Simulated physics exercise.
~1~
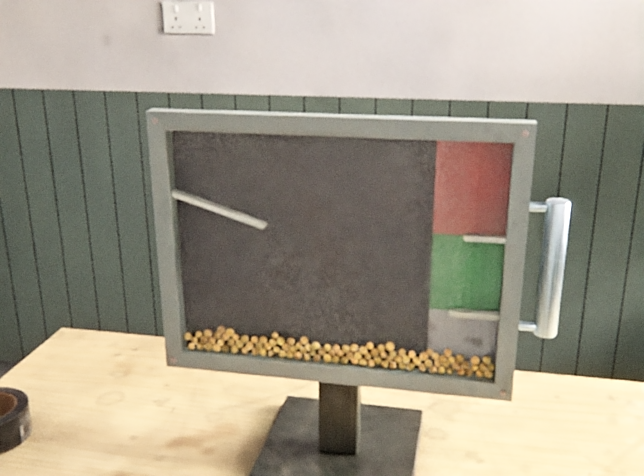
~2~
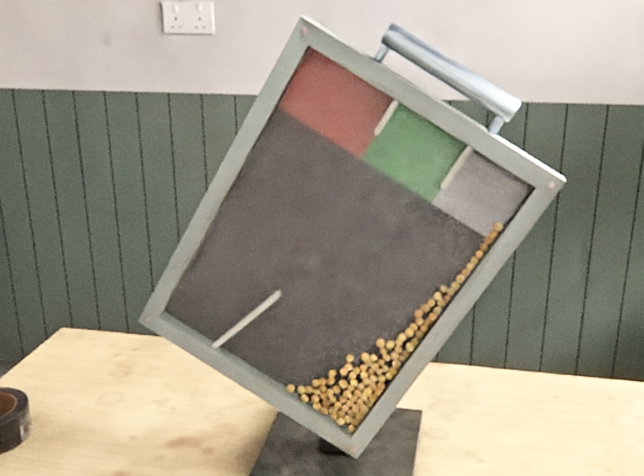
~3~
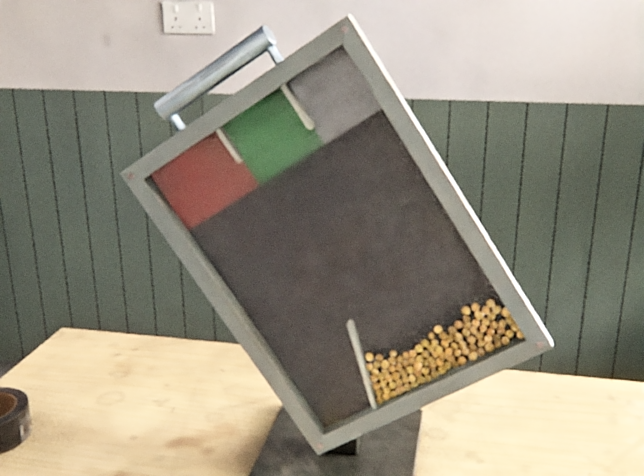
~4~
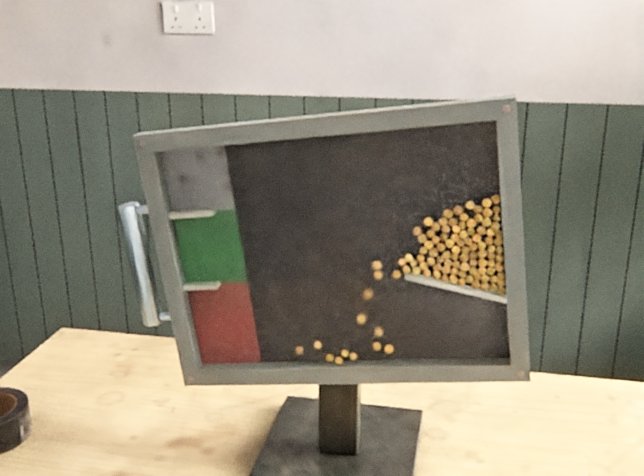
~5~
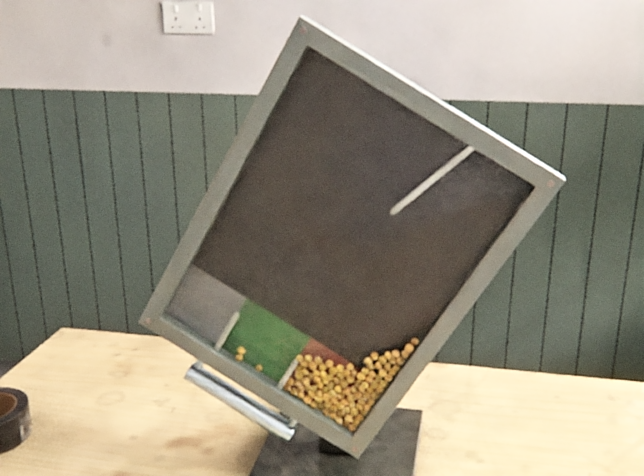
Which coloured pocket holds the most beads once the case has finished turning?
The red pocket holds the most beads, while only a few sit in the green one and the grey one is empty.
